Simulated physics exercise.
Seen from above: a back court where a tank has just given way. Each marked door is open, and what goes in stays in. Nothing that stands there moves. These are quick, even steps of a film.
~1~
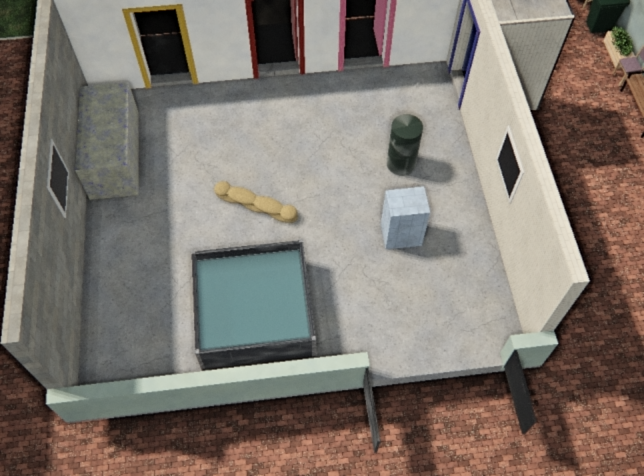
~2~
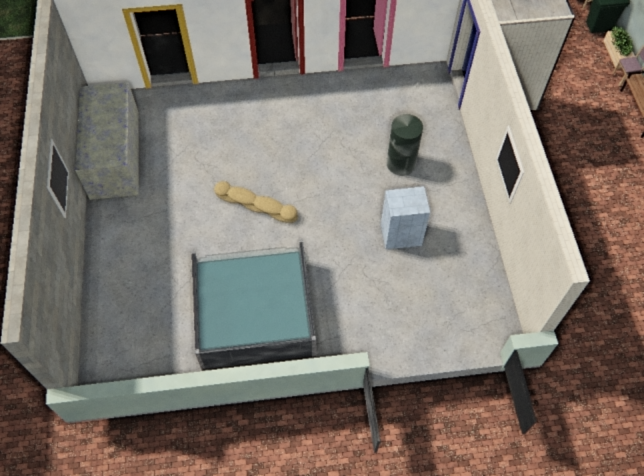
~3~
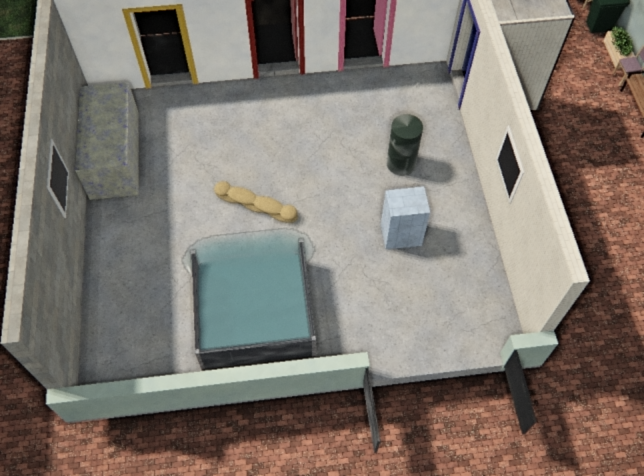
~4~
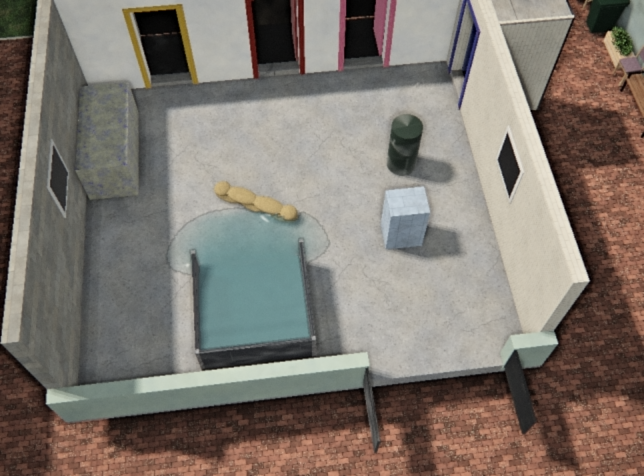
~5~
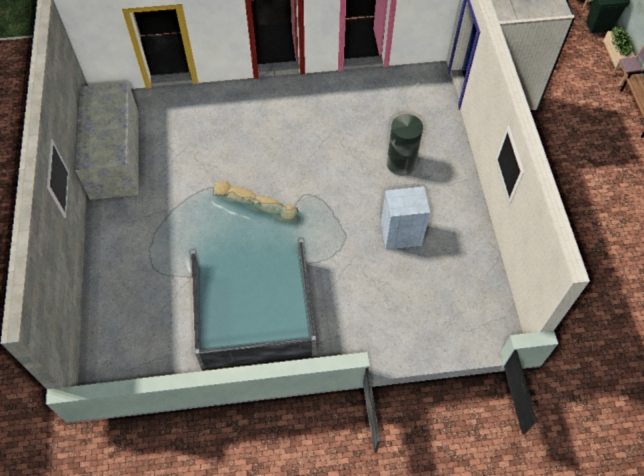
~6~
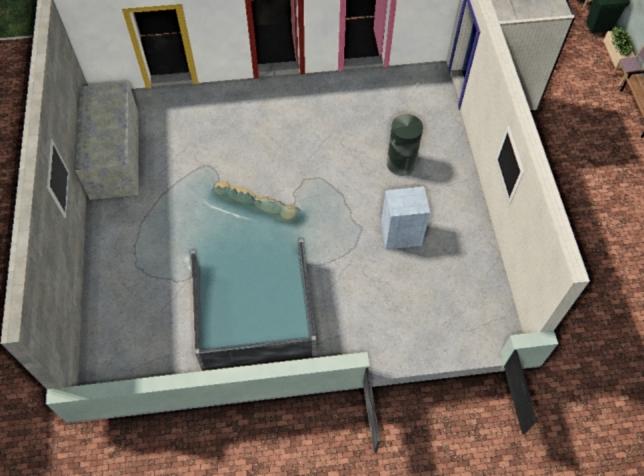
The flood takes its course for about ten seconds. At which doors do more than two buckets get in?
One by one: The pink door stays under that; the yellow door takes more than that; the blue door stays under that; the red door stays under that.
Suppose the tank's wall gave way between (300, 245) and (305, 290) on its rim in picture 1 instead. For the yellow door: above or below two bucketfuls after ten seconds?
In short: The yellow one lets less in.
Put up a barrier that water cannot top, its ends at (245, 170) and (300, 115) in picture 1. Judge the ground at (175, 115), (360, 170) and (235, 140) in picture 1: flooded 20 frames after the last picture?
One after the other: Under water, awash, no water.
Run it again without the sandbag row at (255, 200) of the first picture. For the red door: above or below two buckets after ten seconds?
One by one: Red door passes that mark.
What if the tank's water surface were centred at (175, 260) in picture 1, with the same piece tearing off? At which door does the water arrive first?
That is the door marked yellow.
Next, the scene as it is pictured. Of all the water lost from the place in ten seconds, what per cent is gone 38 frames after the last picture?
Roughly 65 per cent.
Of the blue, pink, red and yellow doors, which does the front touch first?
I say the yellow one.
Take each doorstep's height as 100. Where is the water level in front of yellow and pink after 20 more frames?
Near 210 and 100 in a hundred.
A moment on, water covers 30 % of the floor; the pink door not reached, the yellow door not reached, the blue door not reached, the red door not reached.
Next, water covers 45 % of the floor; the pink door not reached, the yellow door under two buckets in, the blue door not reached, the red door not reached.
Then, water covers 65 % of the floor; the pink door wet at the sill, nothing in, the yellow door far over two buckets in, the blue door wet at the sill, nothing in, the red door wet at the sill, nothing in.
Later, water covers 85 % of the floor; the pink door wet at the sill, nothing in, the yellow door far over two buckets in, the blue door wet at the sill, nothing in, the red door wet at the sill, nothing in.
In the end, water covers 95 % of the floor; the pink door wet at the sill, nothing in, the yellow door far over two buckets in, the blue door wet at the sill, nothing in, the red door wet at the sill, nothing in.
